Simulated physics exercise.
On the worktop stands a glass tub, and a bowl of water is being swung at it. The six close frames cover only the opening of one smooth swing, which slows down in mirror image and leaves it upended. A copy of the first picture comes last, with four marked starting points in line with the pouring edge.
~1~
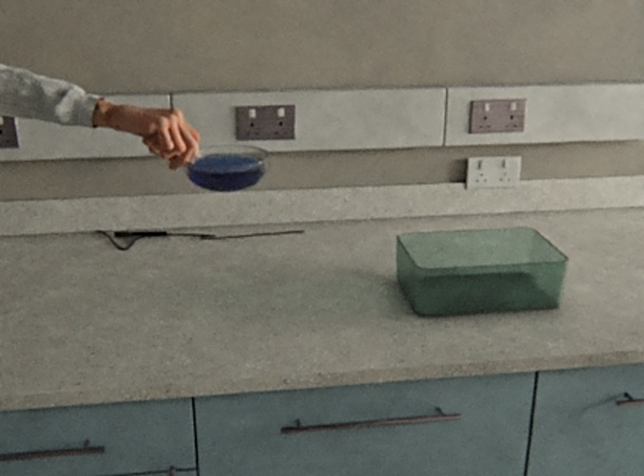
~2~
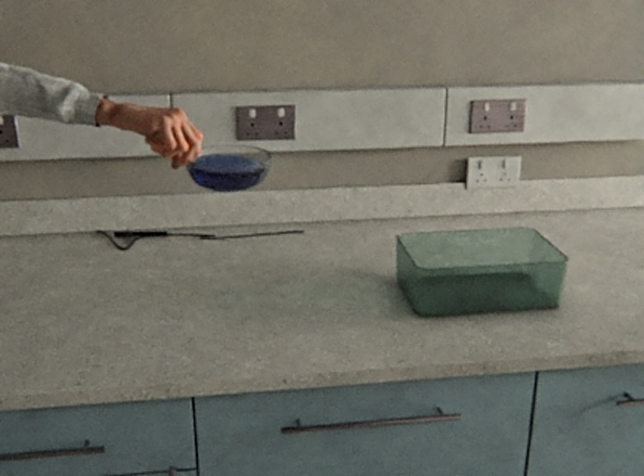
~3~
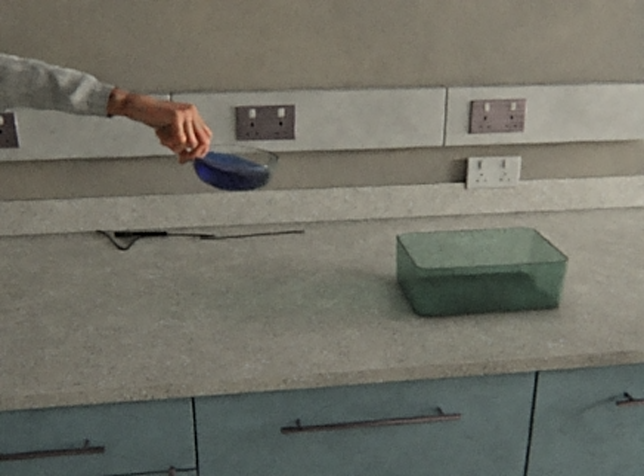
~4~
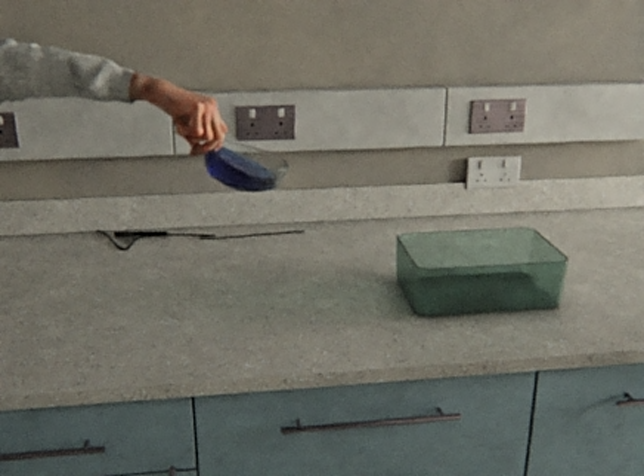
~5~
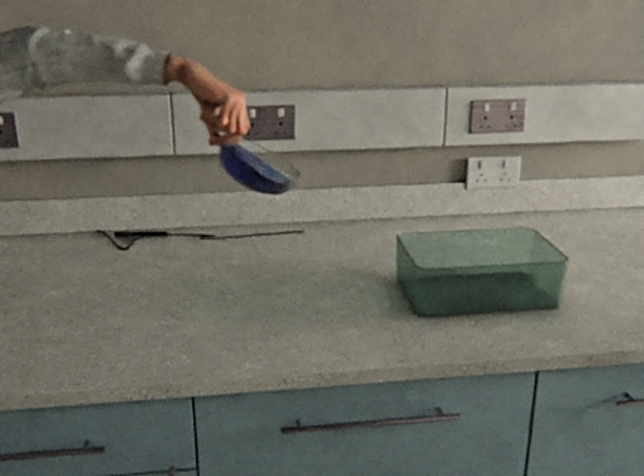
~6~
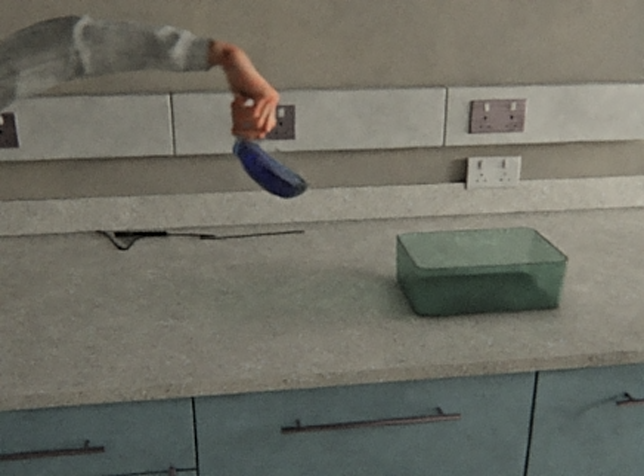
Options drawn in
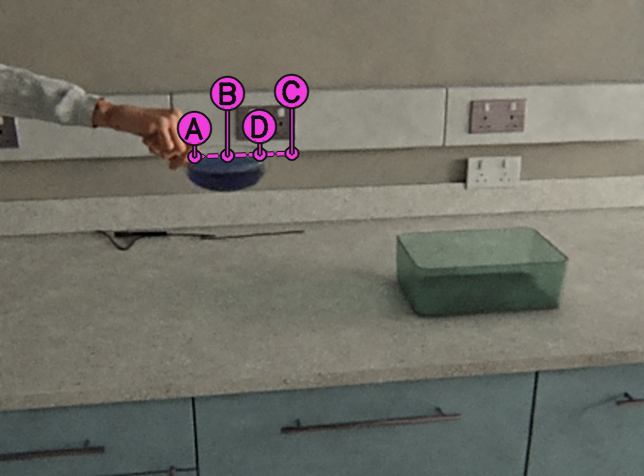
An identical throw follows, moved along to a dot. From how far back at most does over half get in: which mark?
C.
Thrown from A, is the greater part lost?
Yes, that goes wrong.
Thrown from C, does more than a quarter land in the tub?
Yes, clearly.
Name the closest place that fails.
It is D.
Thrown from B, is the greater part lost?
Yes.
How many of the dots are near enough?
One.
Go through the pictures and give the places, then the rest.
Upright, lip at (267, 154); tub from (415, 315) to (560, 306); nothing has left yet.
Upright, lip at (270, 154); nothing has left yet.
Tipped about 6°, lip at (277, 158); nothing has left yet.
Tipped about 15°, lip at (287, 164); water is over the rim, down to (212, 147).
Tipped about 28°, lip at (299, 173); water is over the rim, down to (220, 145).
Tipped about 43°, lip at (309, 183); nothing has left yet.
On the marked copy, A at (194, 156); B at (227, 155); C at (291, 153); D at (259, 154).
For place A, about 0 % lands in the tub, 100 % falls short.
For place B, about 0 % lands in the tub, 98 % falls short.
For place C, about 76 % lands in the tub, 14 % falls short and 10 % goes beside or beyond.
For place D, about 10 % lands in the tub, 85 % falls short and 5 % goes beside or beyond.
